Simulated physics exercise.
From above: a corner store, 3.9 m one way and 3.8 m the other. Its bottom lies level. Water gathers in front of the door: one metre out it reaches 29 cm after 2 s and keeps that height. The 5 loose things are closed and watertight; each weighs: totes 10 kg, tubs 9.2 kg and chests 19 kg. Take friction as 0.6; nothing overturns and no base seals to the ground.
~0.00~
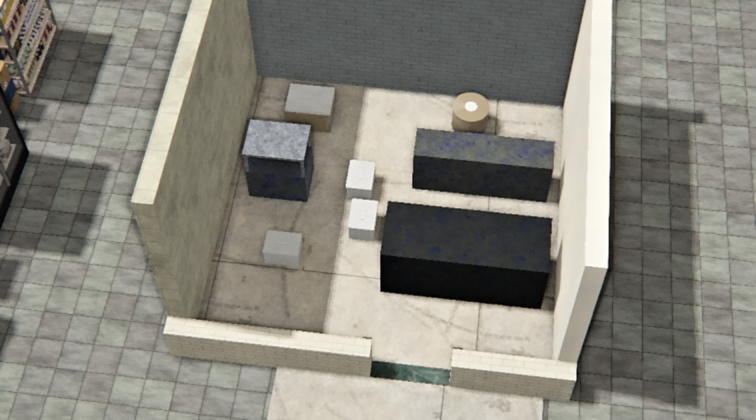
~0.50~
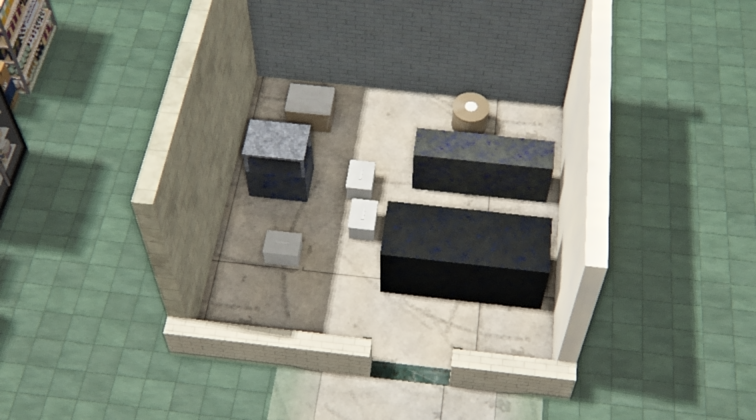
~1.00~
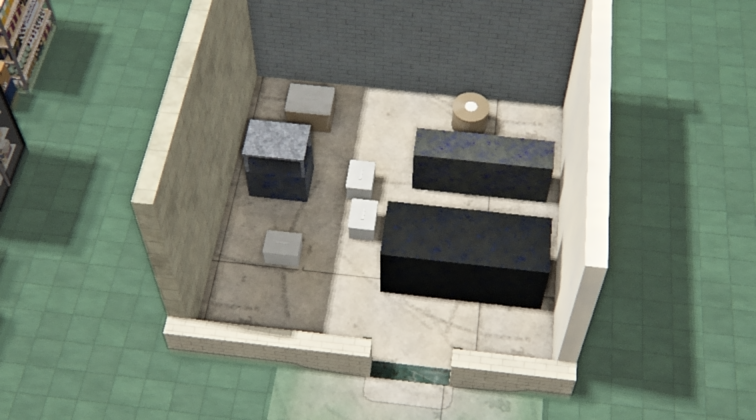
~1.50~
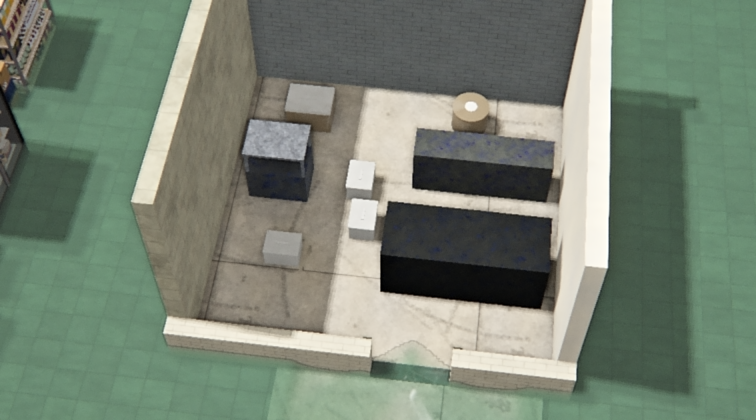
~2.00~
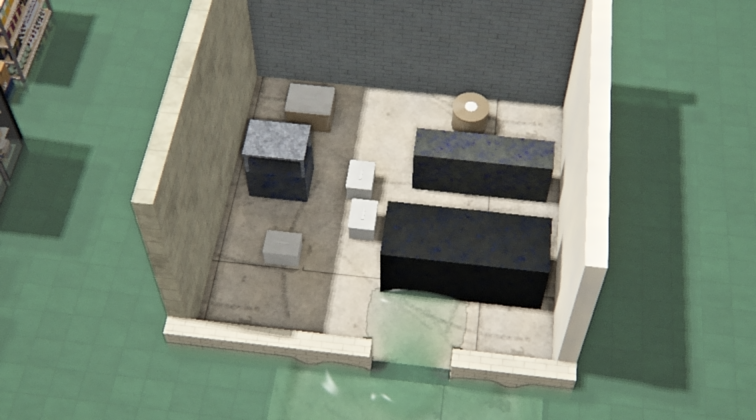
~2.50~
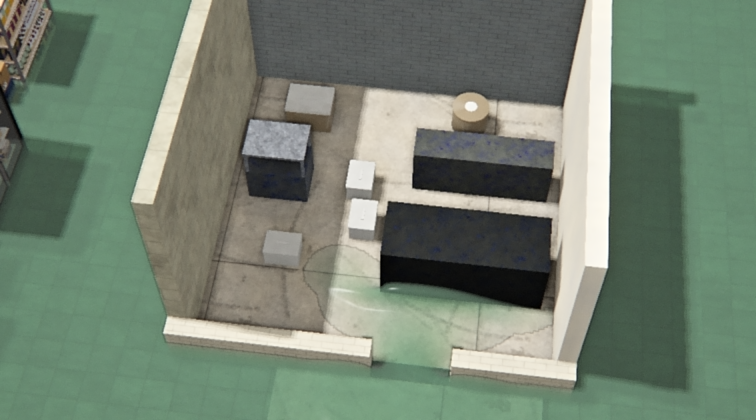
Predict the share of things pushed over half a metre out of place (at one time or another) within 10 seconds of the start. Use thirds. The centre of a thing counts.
It is from one to two thirds.
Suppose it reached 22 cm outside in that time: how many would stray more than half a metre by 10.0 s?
In that case 1 of them.
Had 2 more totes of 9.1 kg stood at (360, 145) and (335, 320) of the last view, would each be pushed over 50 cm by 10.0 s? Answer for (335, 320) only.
It is over.
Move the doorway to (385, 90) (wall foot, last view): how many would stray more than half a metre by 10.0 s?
In that case 4 of them.
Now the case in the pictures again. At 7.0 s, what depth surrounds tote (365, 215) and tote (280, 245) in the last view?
Roughly 4 and 16 cm.
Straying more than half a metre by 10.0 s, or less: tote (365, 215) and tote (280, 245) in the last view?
In turn: Short of it, over.
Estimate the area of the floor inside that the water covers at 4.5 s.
Some 8.0 m2.
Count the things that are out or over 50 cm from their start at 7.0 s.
By then 1.
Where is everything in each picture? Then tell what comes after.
In the first picture, a tote at (361, 175), on the bottom; a tub at (471, 107) rests on the ground; 0.0 m2 under water; 0 of 5 have shifted.
In the second picture, a tote at (361, 175), on the bottom; a tub at (471, 107), on the bottom; 0.0 m2 under water; 0 of 5 have shifted.
In the third picture, a tote at (361, 175) rests on the ground; a tub at (471, 107), on the bottom; 0.0 m2 under water; 0 of 5 have shifted.
In the fourth picture, a tote at (361, 175) rests on the ground; a tub at (471, 107) rests on the ground; 0.1 m2 under water; 0 of 5 have shifted.
In the fifth picture, a tote at (361, 175) rests on the ground; a tub at (471, 107) rests on the ground; 0.8 m2 under water; 0 of 5 have shifted.
In the sixth picture, a tote at (361, 175), on the bottom; a tub at (471, 107) rests on the ground; 1.9 m2 under water; 0 of 5 have shifted.
After 3.5 s 0 of 5 are over 50 cm from their spots; 0 afloat.
After 4.5 s 0 of 5 are over 50 cm from their spots; 0 afloat.
After 7.0 s 1 of 5 are over 50 cm from their spots; 1 afloat.
After 10.0 s 3 of 5 are over 50 cm from their spots, and 3 have been at some point; 3 afloat.
